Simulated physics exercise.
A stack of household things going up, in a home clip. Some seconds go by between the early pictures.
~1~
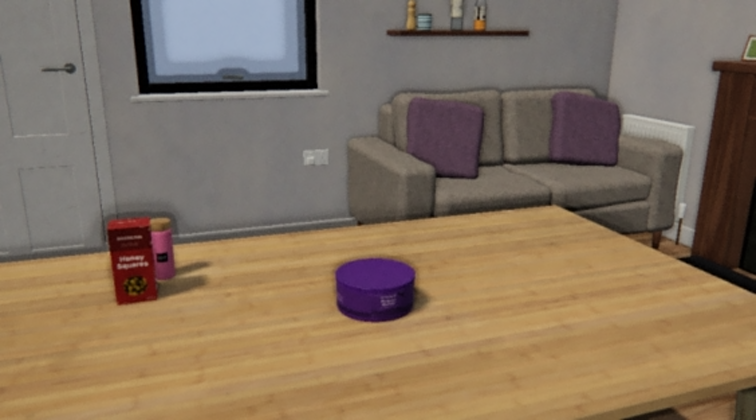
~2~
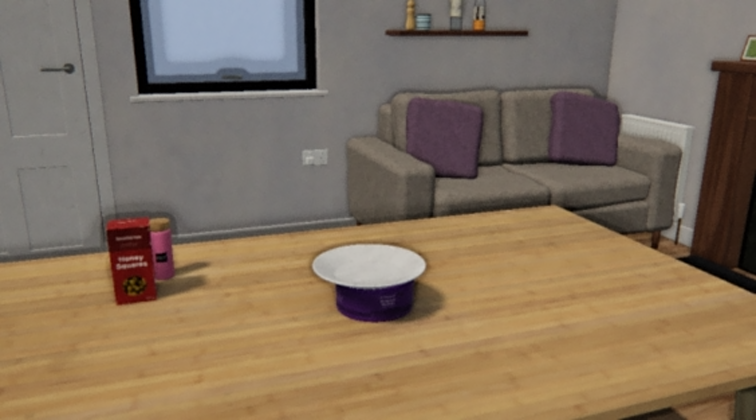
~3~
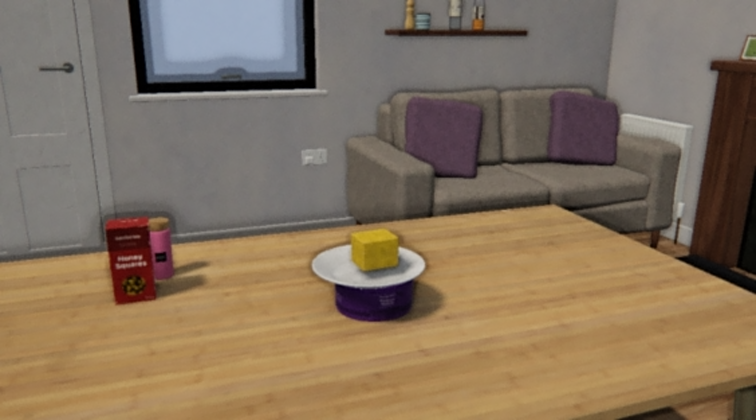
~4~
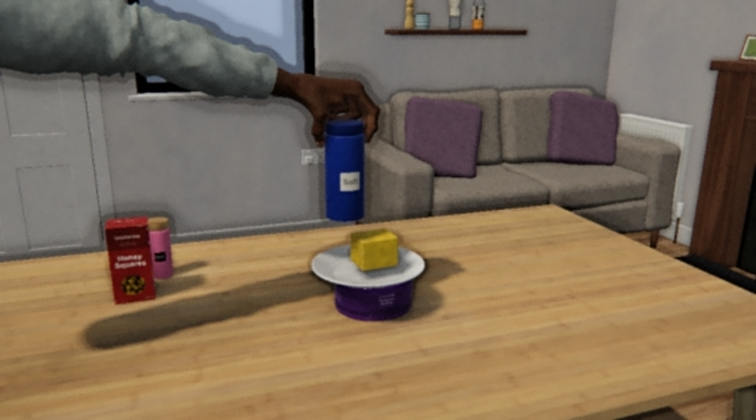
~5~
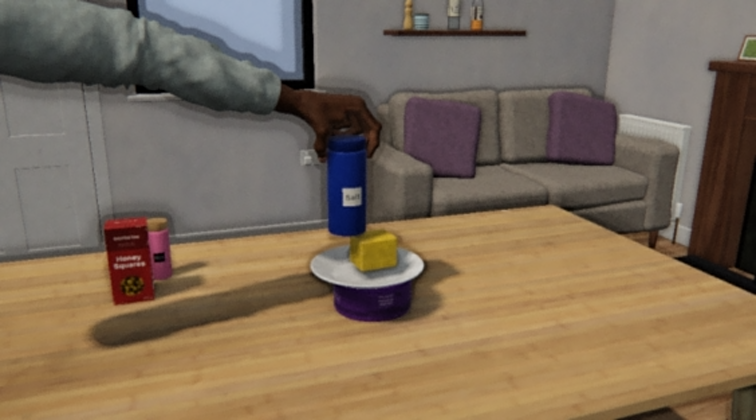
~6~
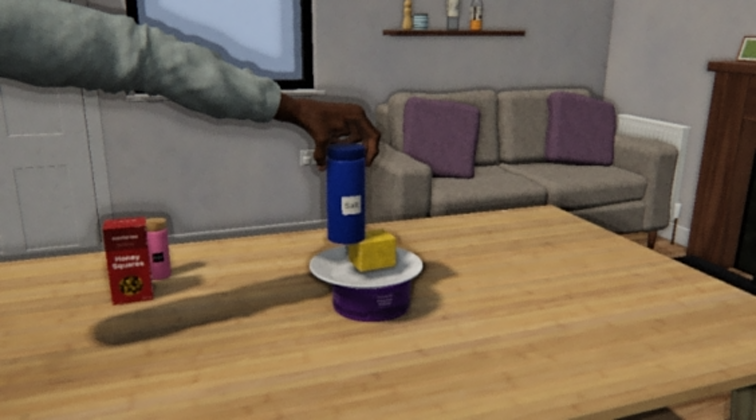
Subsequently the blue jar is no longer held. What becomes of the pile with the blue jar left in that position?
The pile topples over.
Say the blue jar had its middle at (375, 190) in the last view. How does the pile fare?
Next, the heap stays put.
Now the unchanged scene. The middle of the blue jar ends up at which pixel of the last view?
In the final view it sits at roughly (178, 311).
Then, 0.40 s after the last picture, blue jar now fallen.
Then, 0.60 s after the last picture, things are still on the move.
Then, 1.10 s after the last picture, as before.
At rest, fallen, blue jar; the other 5 in place. Seen from the same camera at the end, blue jar near (178, 311). The pile comes apart.
